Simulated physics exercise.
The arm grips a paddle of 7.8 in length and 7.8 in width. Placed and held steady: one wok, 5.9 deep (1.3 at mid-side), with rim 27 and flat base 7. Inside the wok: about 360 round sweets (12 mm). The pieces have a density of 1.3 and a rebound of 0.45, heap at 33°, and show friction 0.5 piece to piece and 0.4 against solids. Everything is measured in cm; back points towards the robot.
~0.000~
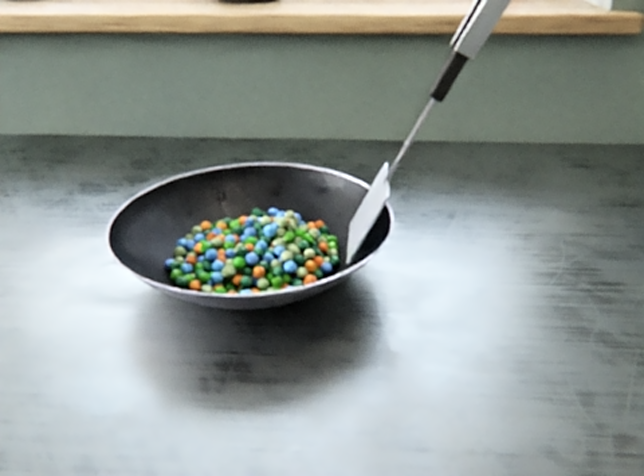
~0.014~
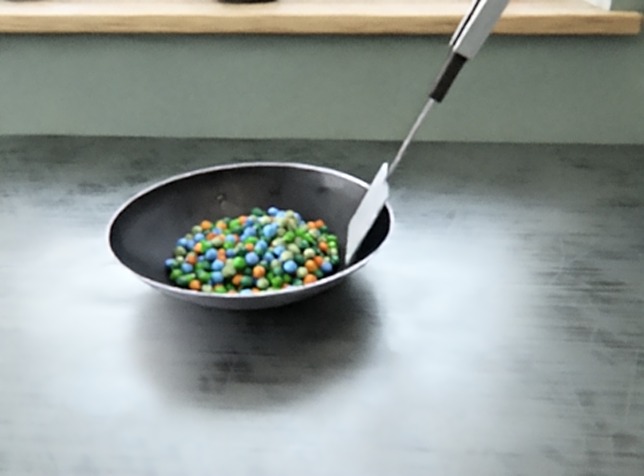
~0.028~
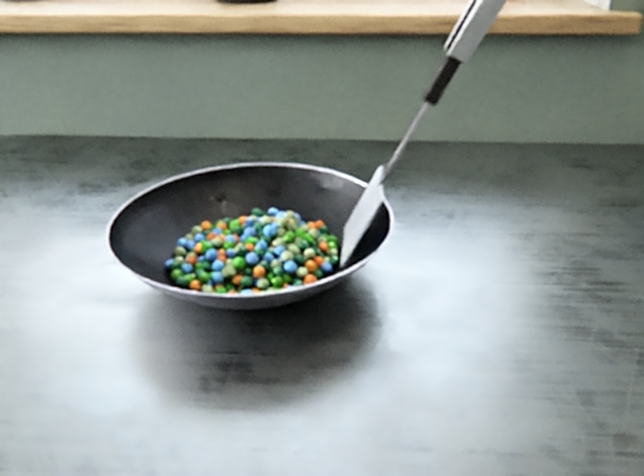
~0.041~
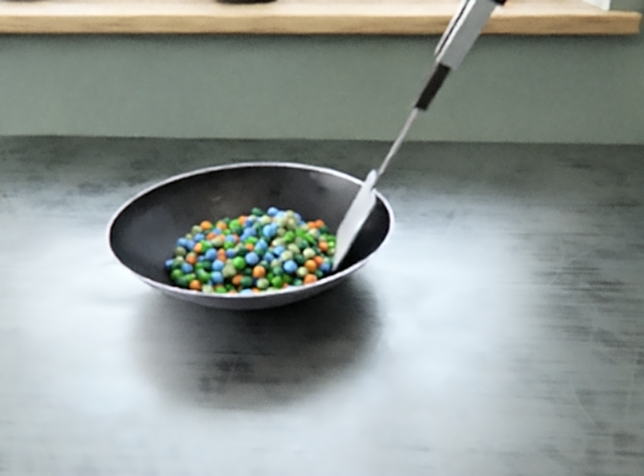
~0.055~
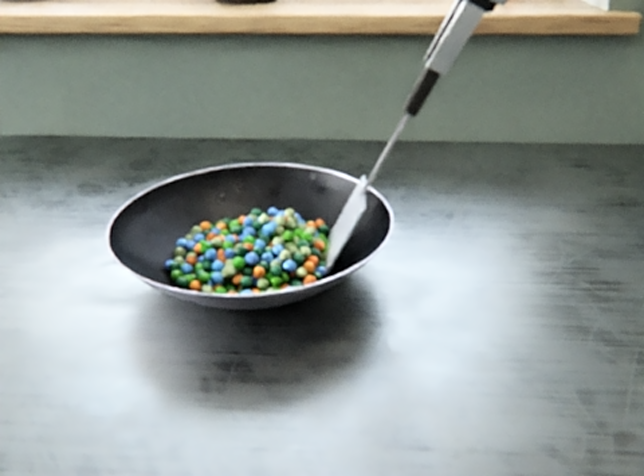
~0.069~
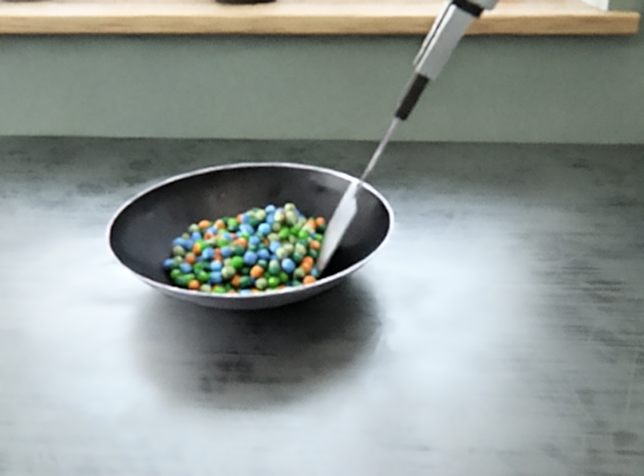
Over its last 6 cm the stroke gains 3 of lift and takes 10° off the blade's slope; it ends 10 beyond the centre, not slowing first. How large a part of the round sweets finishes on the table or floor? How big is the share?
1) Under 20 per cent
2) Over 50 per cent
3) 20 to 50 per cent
(3) 20 to 50 per cent.
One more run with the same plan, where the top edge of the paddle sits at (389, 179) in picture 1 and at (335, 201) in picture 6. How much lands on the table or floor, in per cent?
Around 40 per cent finishes there.
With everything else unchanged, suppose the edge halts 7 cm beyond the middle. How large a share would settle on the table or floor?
Then about 5 per cent.
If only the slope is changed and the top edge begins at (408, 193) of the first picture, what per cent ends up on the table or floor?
Some 25 per cent.
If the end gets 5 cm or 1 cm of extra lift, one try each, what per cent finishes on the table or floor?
Try one gives about 25 in a hundred, try two about 30 in a hundred.
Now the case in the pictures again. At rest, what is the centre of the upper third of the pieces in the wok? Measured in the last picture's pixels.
The centre sits close to (192, 244).
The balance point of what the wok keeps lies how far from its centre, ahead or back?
Some 3.0 cm ahead.
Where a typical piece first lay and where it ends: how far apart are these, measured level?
Around 6 cm, measured level.
By 0.17 s, sloping 64°, highest piece 5 above the table; 355 in the wok.
By 0.27 s, sloping 61°, highest piece 8 above the table; 355 in the wok.
By 0.52 s, sloping 54°, highest piece 7 above the table; 239 in the wok, 102 on the table or floor, 14 on the blade or in flight.
By 1.58 s, sloping 54°, highest piece 5 above the table; 239 in the wok, 116 on the table or floor.
Final count, 239 in the wok, 116 on the table or floor. That is 33 % on the table or floor.
